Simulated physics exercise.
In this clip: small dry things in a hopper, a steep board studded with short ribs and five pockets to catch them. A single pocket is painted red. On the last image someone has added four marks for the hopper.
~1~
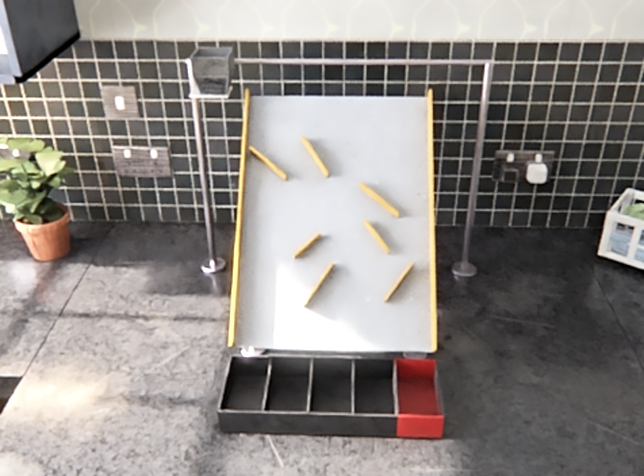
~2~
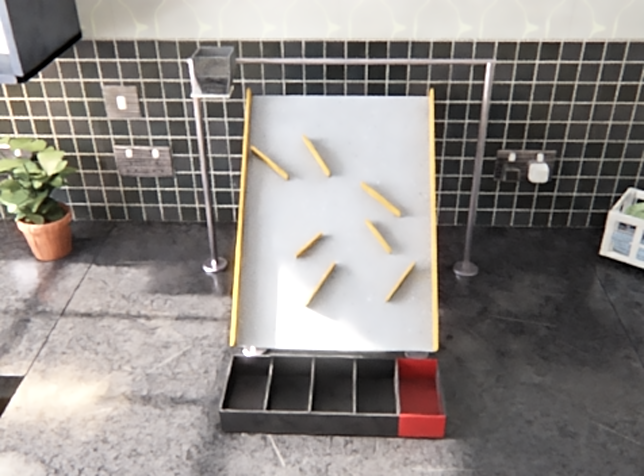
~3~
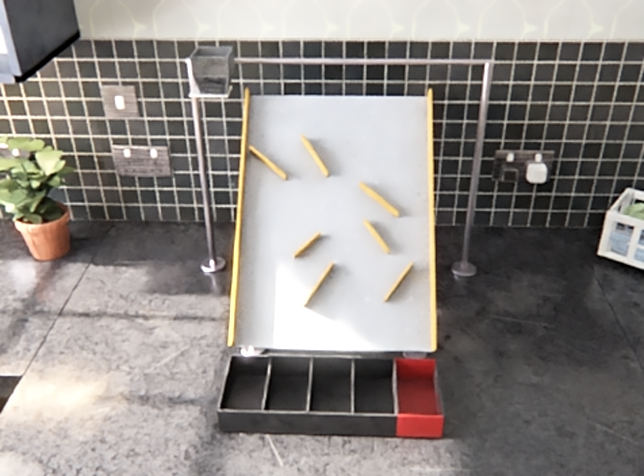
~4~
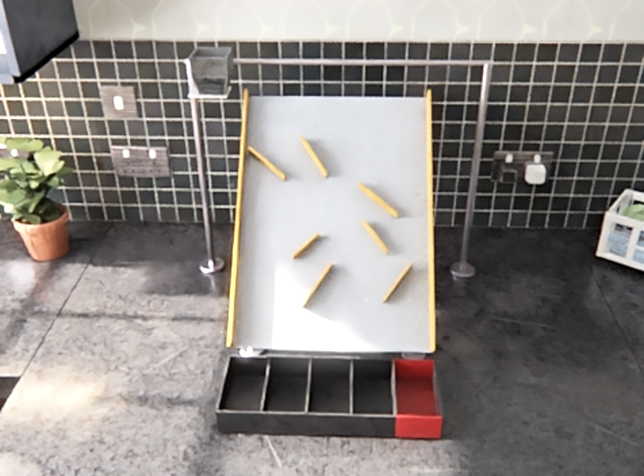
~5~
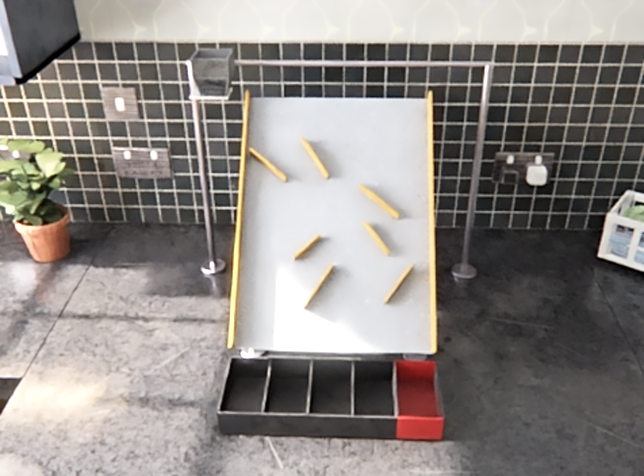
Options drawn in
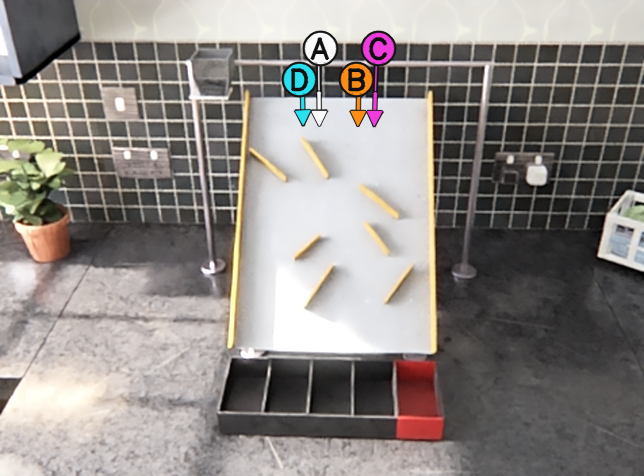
At first, a small hopper holding something dark sits at the upper left of a metal frame, beside a steep pale board with short yellow ribs above five pockets, the rightmost red. The view then shifts very slightly, while the hopper, board and pockets stay still and the pockets remain empty.
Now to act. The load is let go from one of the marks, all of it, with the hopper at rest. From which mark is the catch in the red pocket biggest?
I would pick mark C.
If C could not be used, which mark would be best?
B.
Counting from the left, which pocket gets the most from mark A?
It is the fourth one.
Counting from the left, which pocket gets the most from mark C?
It is the fifth one.
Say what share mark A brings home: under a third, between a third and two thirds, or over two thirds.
Mark A gives under a third.
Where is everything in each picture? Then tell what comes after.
The first frame shows hopper at (214, 83), black beans, door shut.
The second frame shows ribs (251, 146) to (287, 176), (303, 134) to (329, 172), (362, 182) to (400, 213).
The third frame shows ribs (294, 255) to (320, 231), (365, 219) to (389, 251), (302, 306) to (333, 262).
The fourth frame shows ribs (383, 300) to (412, 262).
The fifth frame shows red pocket at (420, 427), number 5 of 5 from the left.
On the marked copy, mark A meets the board at (319, 120); mark B meets the board at (358, 120); mark C meets the board at (374, 120); mark D meets the board at (303, 119).
With A, none in the red pocket, nearly all in other pockets, a small part outside the box.
With B, about a quarter in the red pocket, about two thirds in other pockets, a small part outside the box.
With C, about two thirds in the red pocket, about a third in other pockets, a stray few held on the board.
With D, a stray few in the red pocket, nearly all in other pockets, a stray few held on the board, a stray few outside the box.
